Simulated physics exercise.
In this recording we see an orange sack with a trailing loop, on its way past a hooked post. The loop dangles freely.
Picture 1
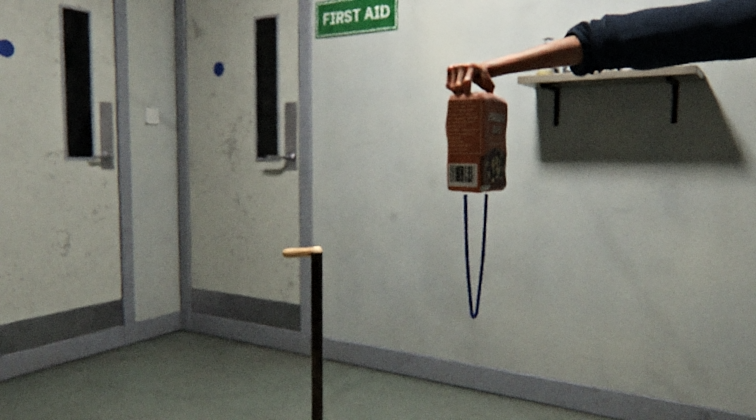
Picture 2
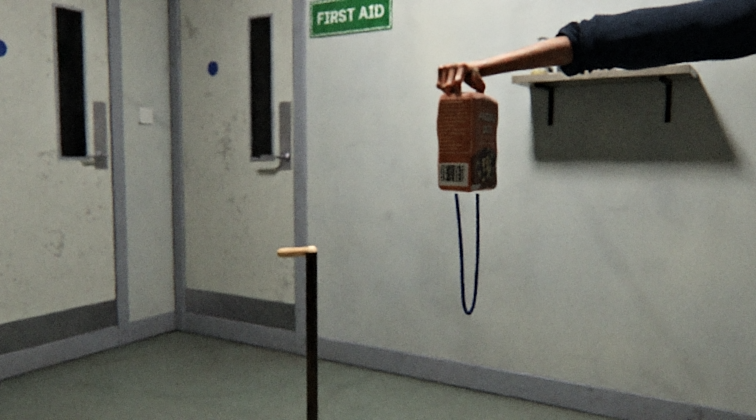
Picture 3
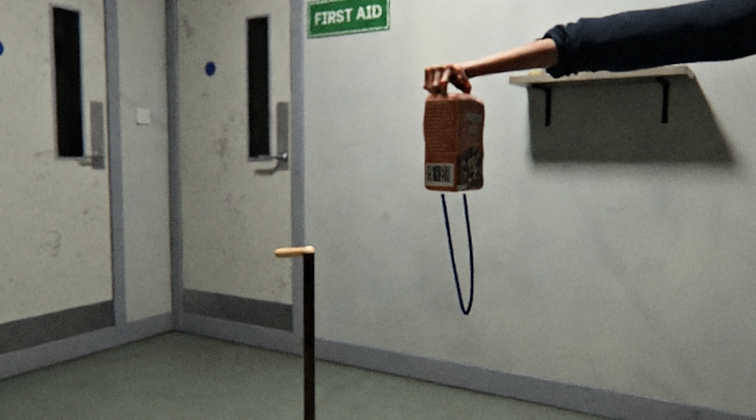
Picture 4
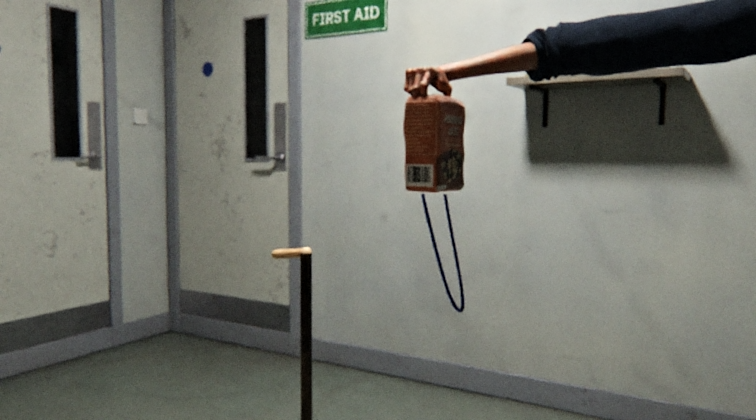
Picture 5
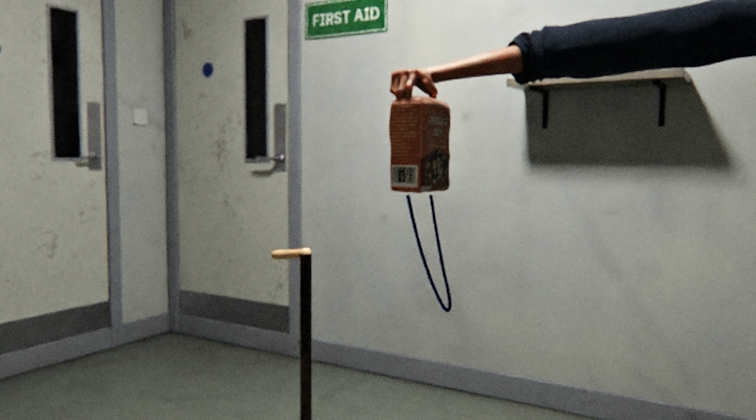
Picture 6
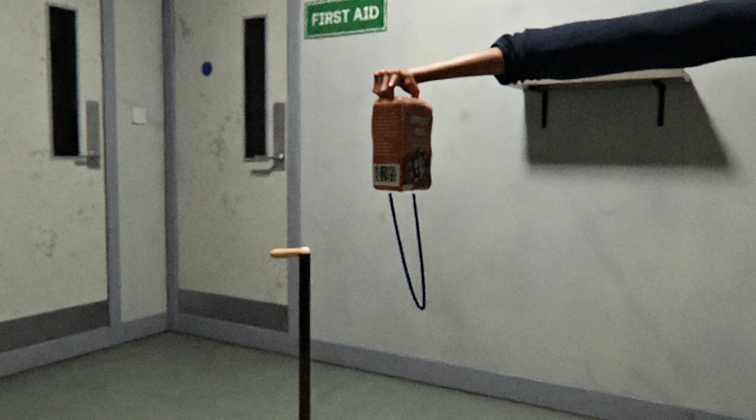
An orange sack with a dark loop dangling beneath it moved steadily left, carried by an outstretched arm in a dark sleeve, toward a thin upright post with a short hook on top.
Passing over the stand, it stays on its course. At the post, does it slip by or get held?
It slips by.
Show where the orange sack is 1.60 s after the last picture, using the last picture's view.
(218, 146).
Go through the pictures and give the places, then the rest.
Orange sack (477, 144); hook tip (287, 254), in the first picture.
Orange sack (468, 143); bottom of the loop (470, 313), in the second picture.
Orange sack (454, 144), in the third picture.
Orange sack (435, 145); bottom of the loop (462, 310), in the fourth picture.
Orange sack (420, 146), in the fifth picture.
Orange sack (403, 145); bottom of the loop (423, 308); hook tip (275, 254); hook points away from it, loop hangs below the hook, in the sixth picture.
Then, 0.92 s later than the last view, sack over the post near (288, 146).
Then, 1.60 s later than the last view, sack past the post near (218, 146).
Finally, sack past the post near (213, 146). The orange sack comes away clean.
